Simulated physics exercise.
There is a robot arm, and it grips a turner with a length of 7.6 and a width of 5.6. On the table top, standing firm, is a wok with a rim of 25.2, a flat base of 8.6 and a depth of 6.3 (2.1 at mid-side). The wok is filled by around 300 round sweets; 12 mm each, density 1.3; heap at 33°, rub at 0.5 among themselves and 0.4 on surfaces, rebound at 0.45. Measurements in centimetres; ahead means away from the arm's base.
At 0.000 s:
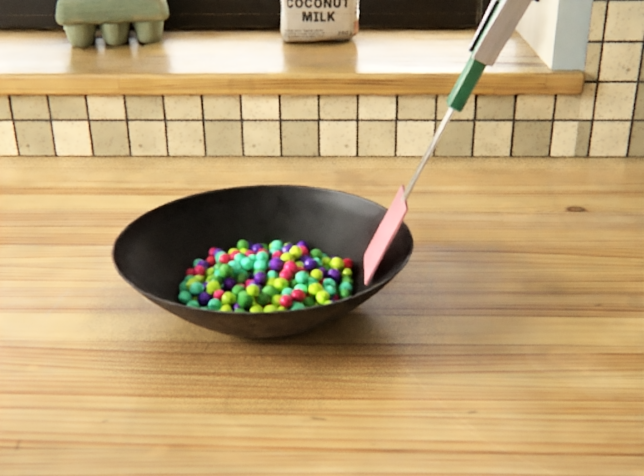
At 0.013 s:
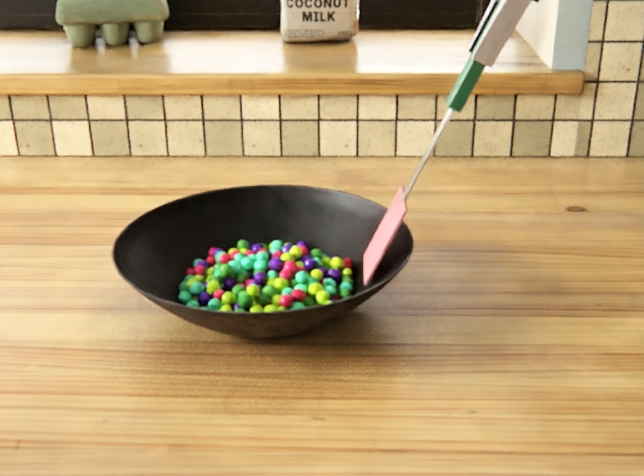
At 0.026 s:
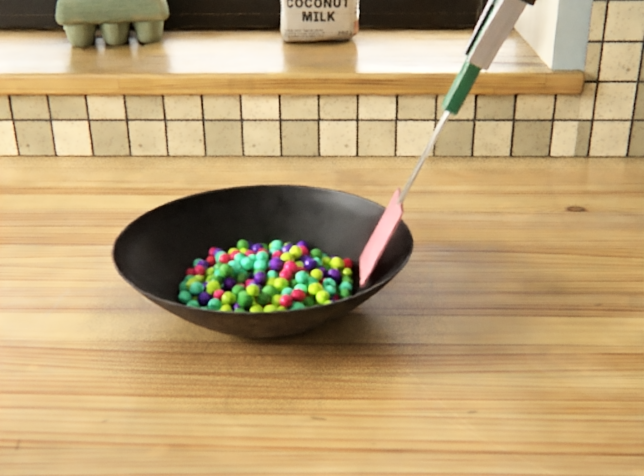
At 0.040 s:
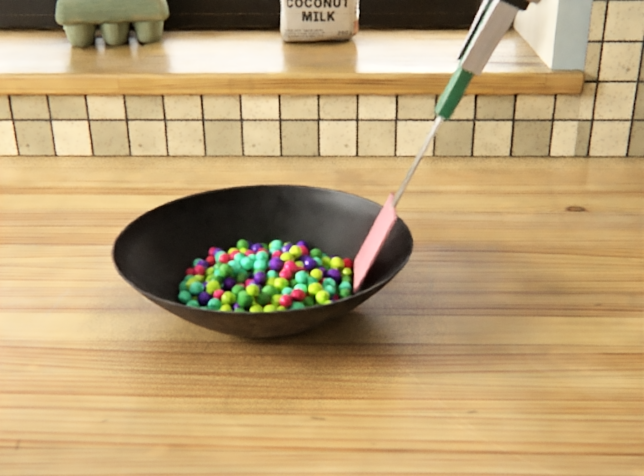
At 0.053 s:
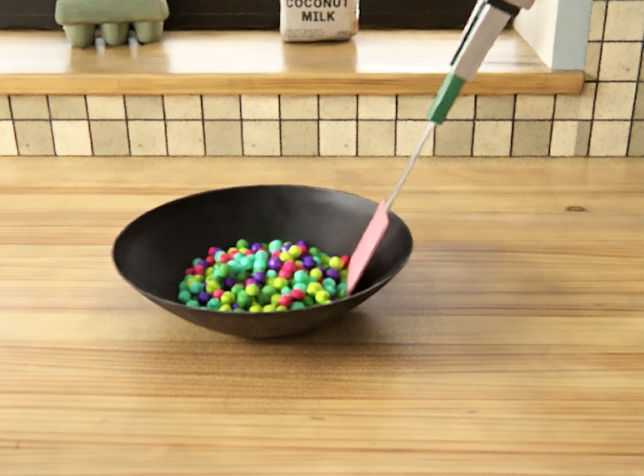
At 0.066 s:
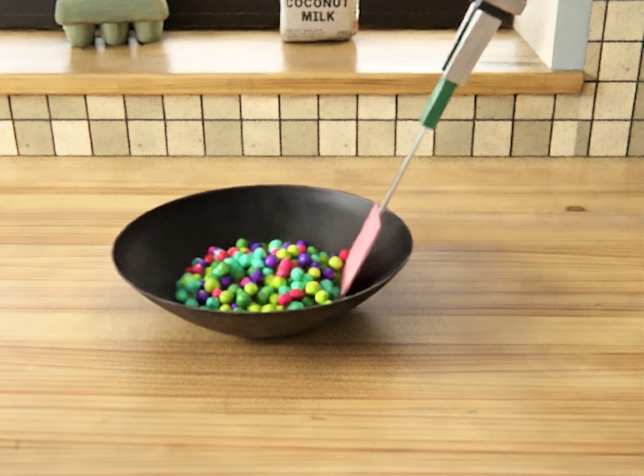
Pink spatula sliding slowly left inside a black wok on a wooden counter, nudging into a heap of colourful round sweets.
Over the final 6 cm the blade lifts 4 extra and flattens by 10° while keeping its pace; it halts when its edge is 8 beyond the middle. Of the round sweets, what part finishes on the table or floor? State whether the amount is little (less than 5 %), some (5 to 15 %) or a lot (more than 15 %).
The amount is some, 5 to 15 %.
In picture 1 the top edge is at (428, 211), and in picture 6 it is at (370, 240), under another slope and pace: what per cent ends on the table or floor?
Near 30 in a hundred.
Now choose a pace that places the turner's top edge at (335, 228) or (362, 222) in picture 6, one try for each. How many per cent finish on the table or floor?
Close to 35 per cent in the first try and close to 25 per cent in the second.
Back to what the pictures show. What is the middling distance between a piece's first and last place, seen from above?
Near 4 cm, measured level.
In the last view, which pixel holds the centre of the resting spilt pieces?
Roughly at (54, 319) in the final view.
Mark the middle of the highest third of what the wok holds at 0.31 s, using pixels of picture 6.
(177, 254).
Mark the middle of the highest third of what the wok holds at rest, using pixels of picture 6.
Centre: Roughly (177, 267).
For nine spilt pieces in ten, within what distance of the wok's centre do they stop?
30 cm.
After 0.19 s, sloping 65°, highest piece 5 above the table; 300 in the wok.
After 0.31 s, sloping 61°, highest piece 7 above the table; 300 in the wok.
After 0.57 s, sloping 55°, highest piece 7 above the table; 276 in the wok, 22 on the table or floor, 2 on the blade or in flight.
After 1.62 s, sloping 55°, highest piece 6 above the table; 276 in the wok, 24 on the table or floor.
In the end, 276 in the wok, 24 on the table or floor. That is 8 % on the table or floor.
